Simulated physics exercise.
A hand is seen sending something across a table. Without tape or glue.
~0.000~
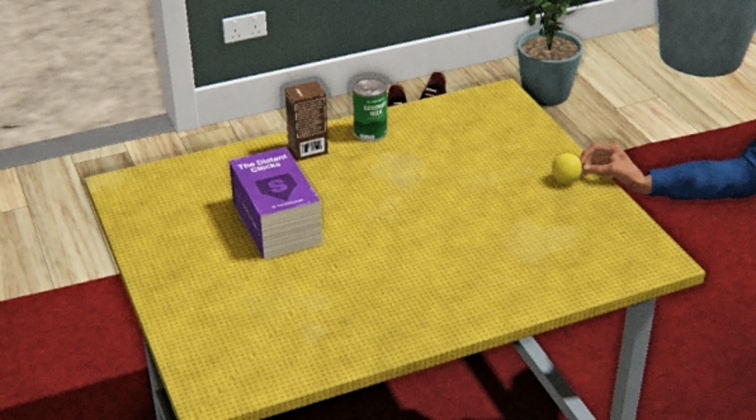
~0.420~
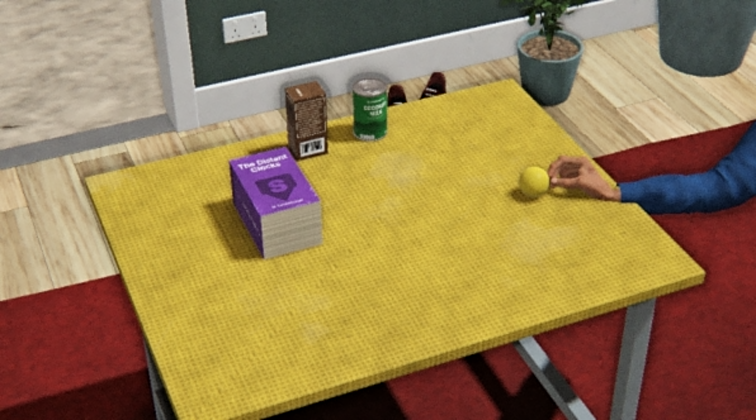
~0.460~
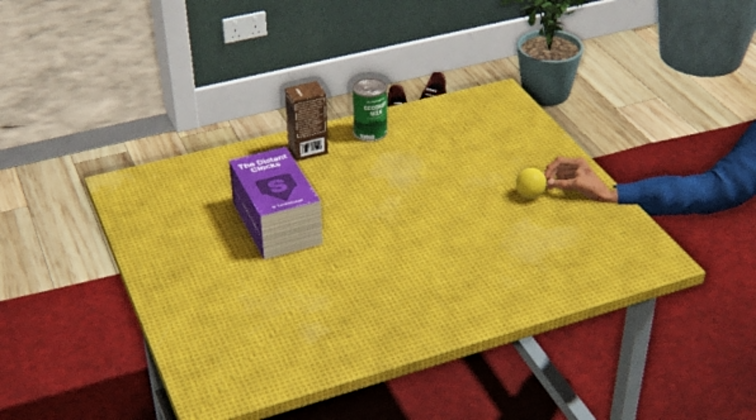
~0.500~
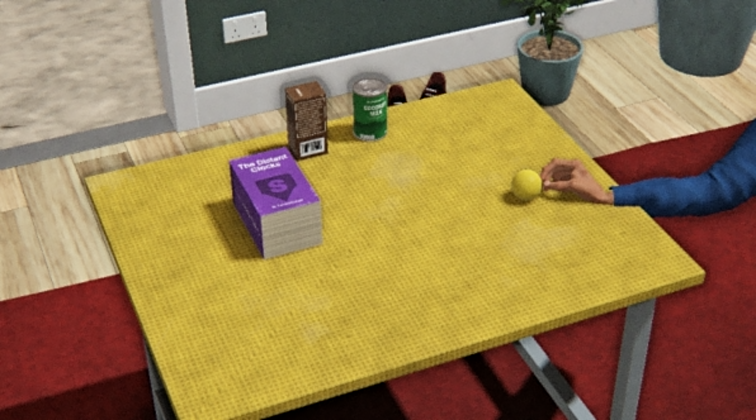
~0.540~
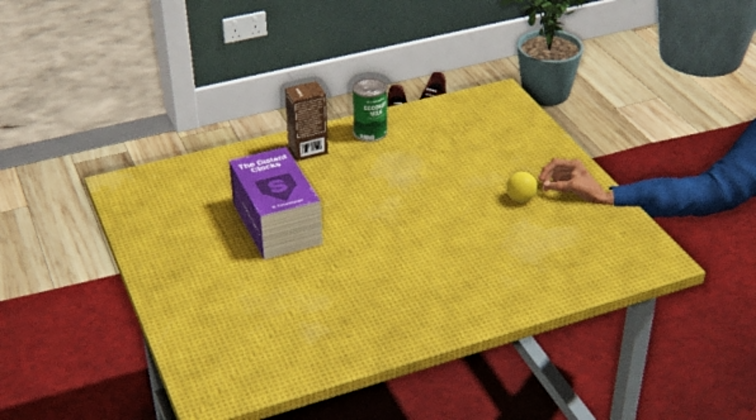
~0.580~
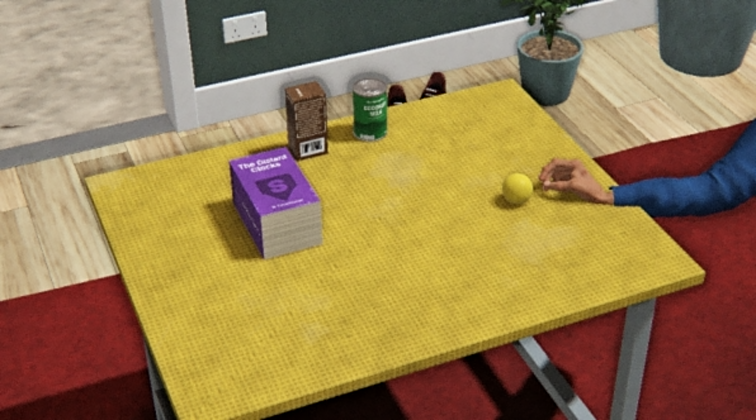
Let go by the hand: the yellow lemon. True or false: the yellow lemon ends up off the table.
False.
Around 0.68 s, yellow lemon displaced about its own width near (508, 193).
Around 0.78 s, yellow lemon displaced about its own width near (502, 195).
Finally (1.3 s), moved from the start, yellow lemon. Final places as the last picture's camera would see them, yellow lemon near (496, 198).
